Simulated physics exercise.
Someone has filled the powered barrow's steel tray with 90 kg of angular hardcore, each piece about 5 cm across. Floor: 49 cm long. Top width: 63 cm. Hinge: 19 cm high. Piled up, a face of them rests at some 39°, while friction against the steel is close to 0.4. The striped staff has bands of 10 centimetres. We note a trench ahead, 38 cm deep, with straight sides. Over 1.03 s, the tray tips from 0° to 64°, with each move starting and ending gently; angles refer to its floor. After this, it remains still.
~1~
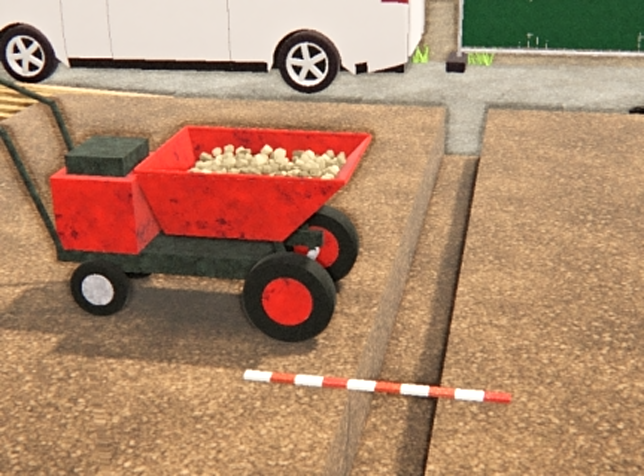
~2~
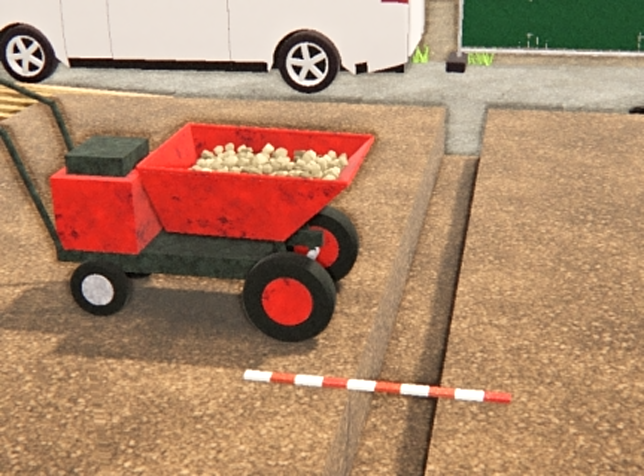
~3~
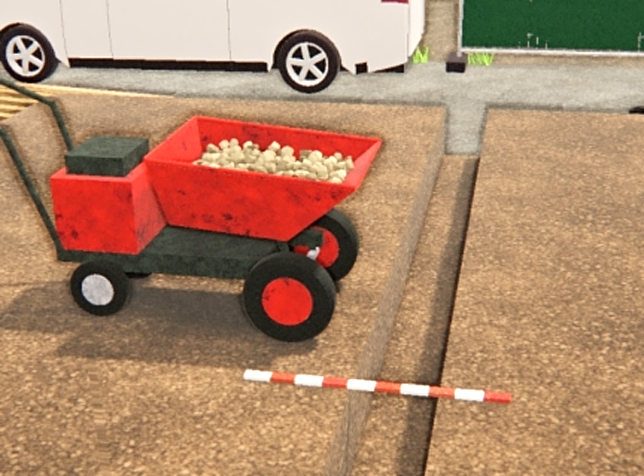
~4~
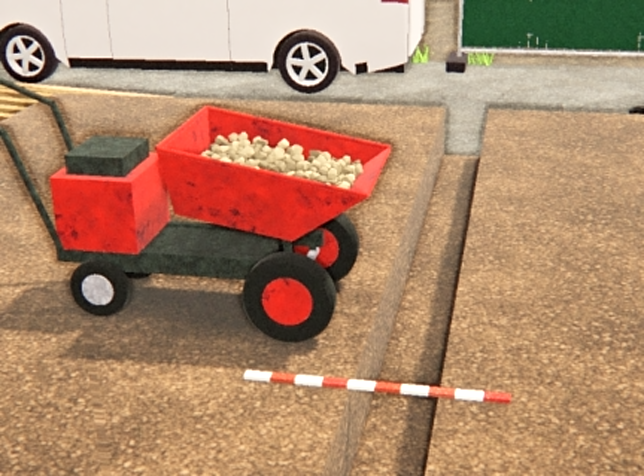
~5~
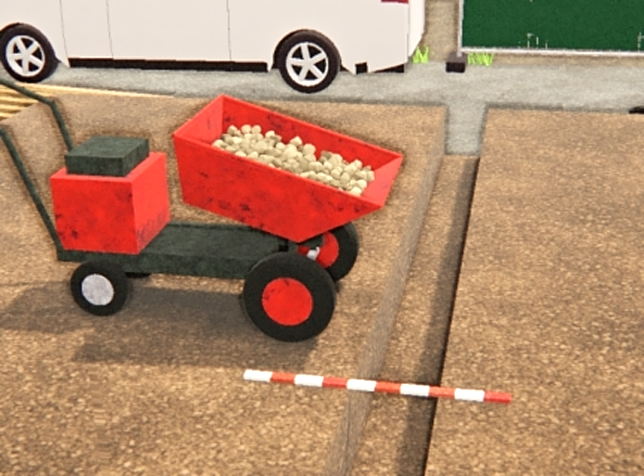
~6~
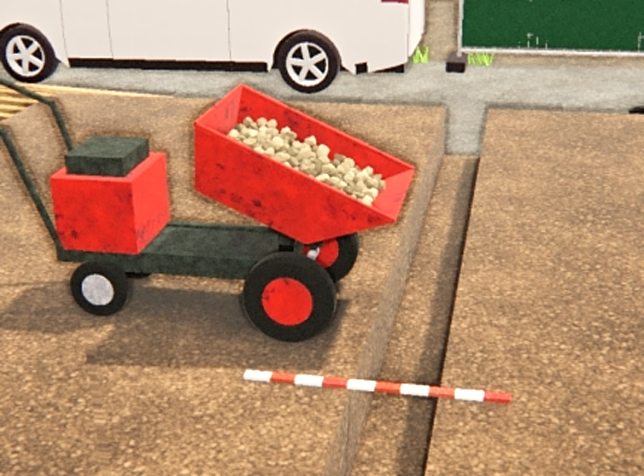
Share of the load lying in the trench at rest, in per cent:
41 per cent.
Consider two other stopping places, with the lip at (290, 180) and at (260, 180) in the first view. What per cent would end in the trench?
85 %, then 80 %.
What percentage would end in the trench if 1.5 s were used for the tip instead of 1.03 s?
Then some 45 per cent would.
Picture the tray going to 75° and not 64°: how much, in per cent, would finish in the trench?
Then close to 15 per cent.
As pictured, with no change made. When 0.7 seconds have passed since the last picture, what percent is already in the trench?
I'd say near 0 per cent at that time.
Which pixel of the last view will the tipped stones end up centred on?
Roughly at pixel (460, 317).
Then, 0.3 s after the last picture the floor is at 54°, 100 % in the tray; the foremost stones are at (410, 251).
Then, 0.7 s after the last picture the floor is at 64°, 91 % in the tray, 2 % in the trench, 6 % past the trench; the foremost stones are at (479, 300).
Then, 1.0 s after the last picture the floor is at 64°, 56 % in the tray, 4 % in the trench, 40 % past the trench; the foremost stones are at (556, 326).
Then, 3.0 s after the last picture the floor is at 64°, 15 % in the tray, 41 % in the trench, 44 % past the trench; the foremost stones are at (584, 322).
